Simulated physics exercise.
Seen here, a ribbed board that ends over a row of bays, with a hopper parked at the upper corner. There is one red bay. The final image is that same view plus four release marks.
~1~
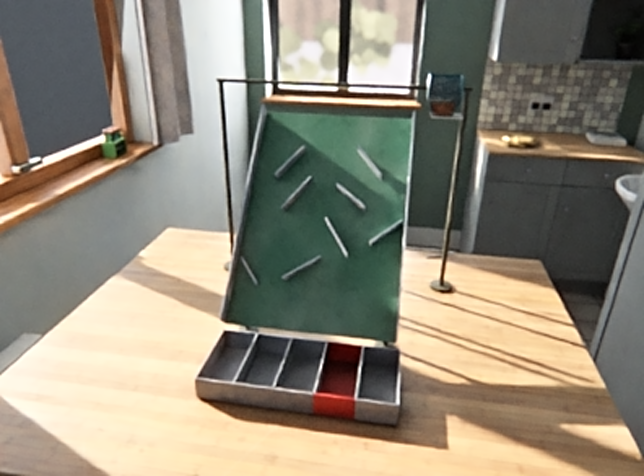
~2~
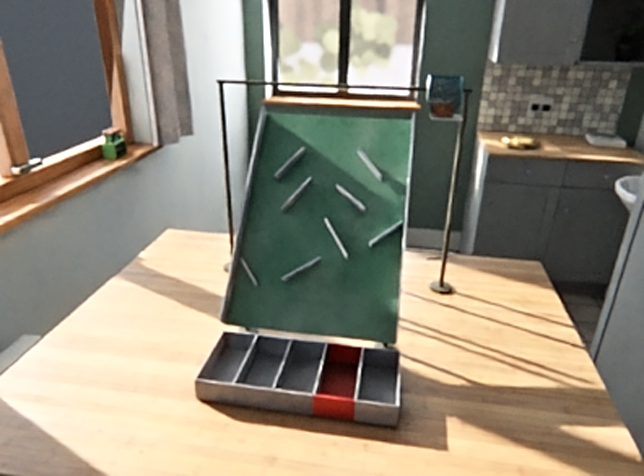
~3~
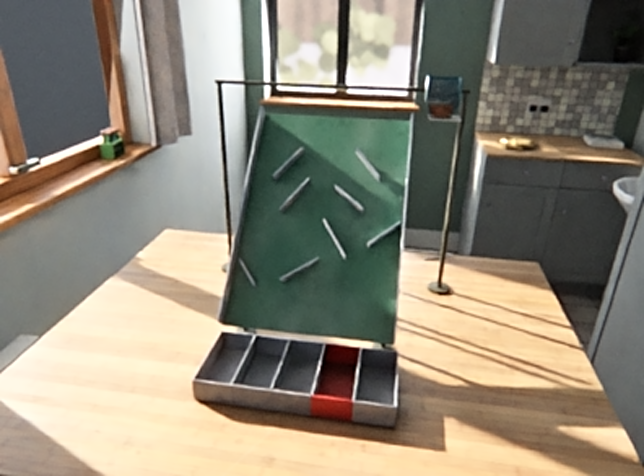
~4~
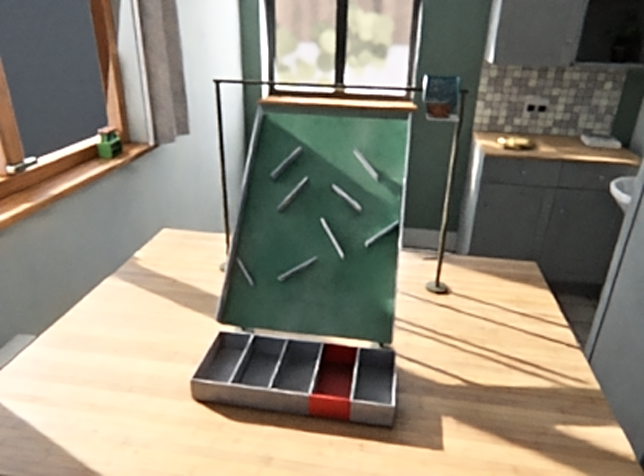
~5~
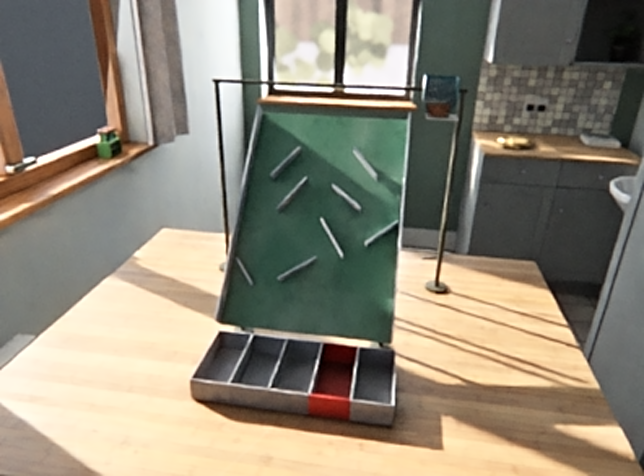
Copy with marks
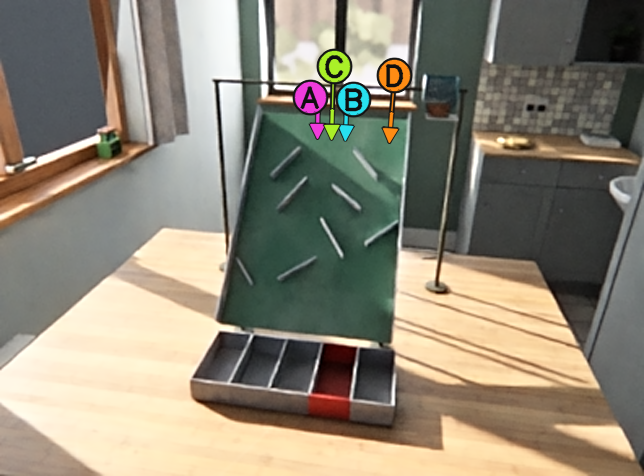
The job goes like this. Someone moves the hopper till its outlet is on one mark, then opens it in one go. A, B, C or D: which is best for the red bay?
D works best here.
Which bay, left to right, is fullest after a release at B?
The fourth from the left.
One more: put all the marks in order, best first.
Best to worst: D, B, C, A.
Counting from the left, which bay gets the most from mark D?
The fourth.
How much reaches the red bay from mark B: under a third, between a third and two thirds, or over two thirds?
Mark B gives between a third and two thirds.
On the marked copy, mark A meets the board at (317, 133); mark B meets the board at (345, 134); mark C meets the board at (331, 134); mark D meets the board at (389, 137).
Choosing A, about a tenth in the red bay, almost all in other bays.
Choosing B, roughly half in the red bay, roughly half in other bays, just a few held on the board.
Choosing C, roughly a quarter in the red bay, the larger part in other bays.
Choosing D, the larger part in the red bay, about a tenth in other bays, about a tenth held on the board, just a few outside the box.
